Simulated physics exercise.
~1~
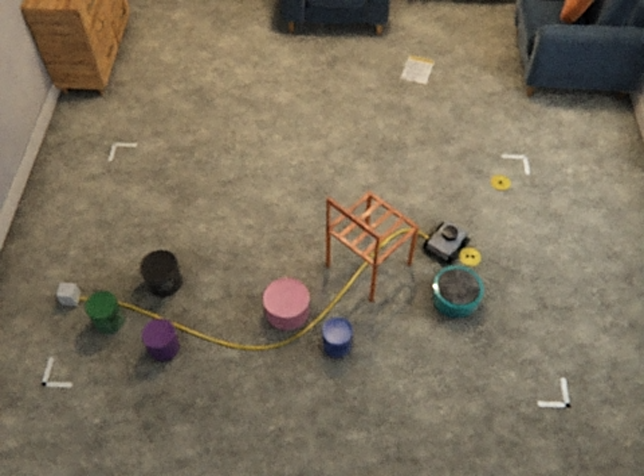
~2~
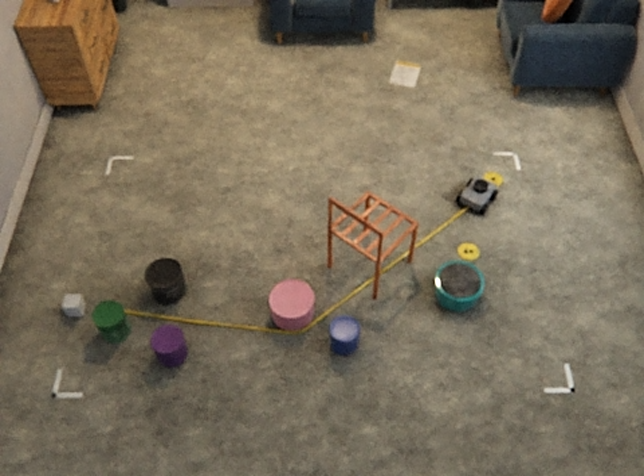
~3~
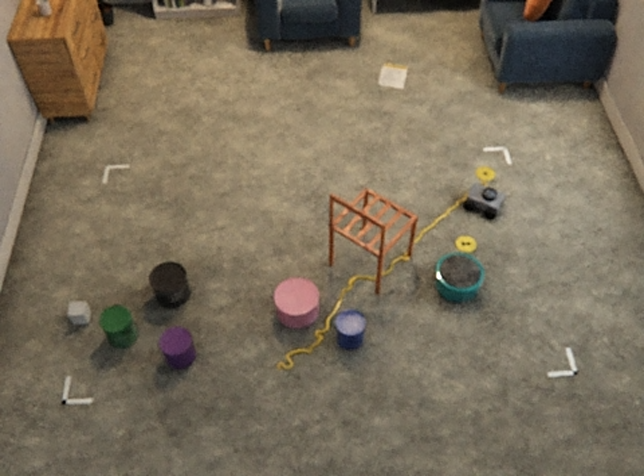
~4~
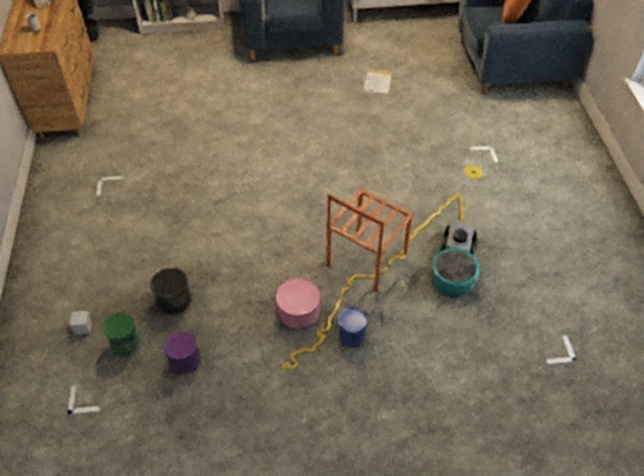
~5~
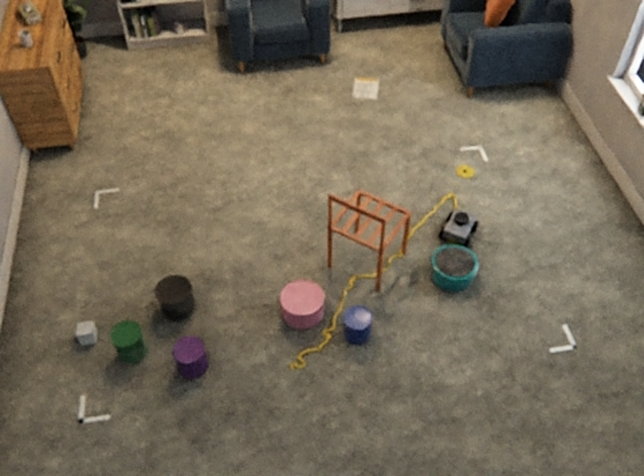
A small cart pulls a yellow lead taut between colored bins and under an orange chair as it moves up to a yellow mark, then the far end comes loose and the lead goes slack; the cart moves down toward the teal pot and stops just above it, the containers still in place.
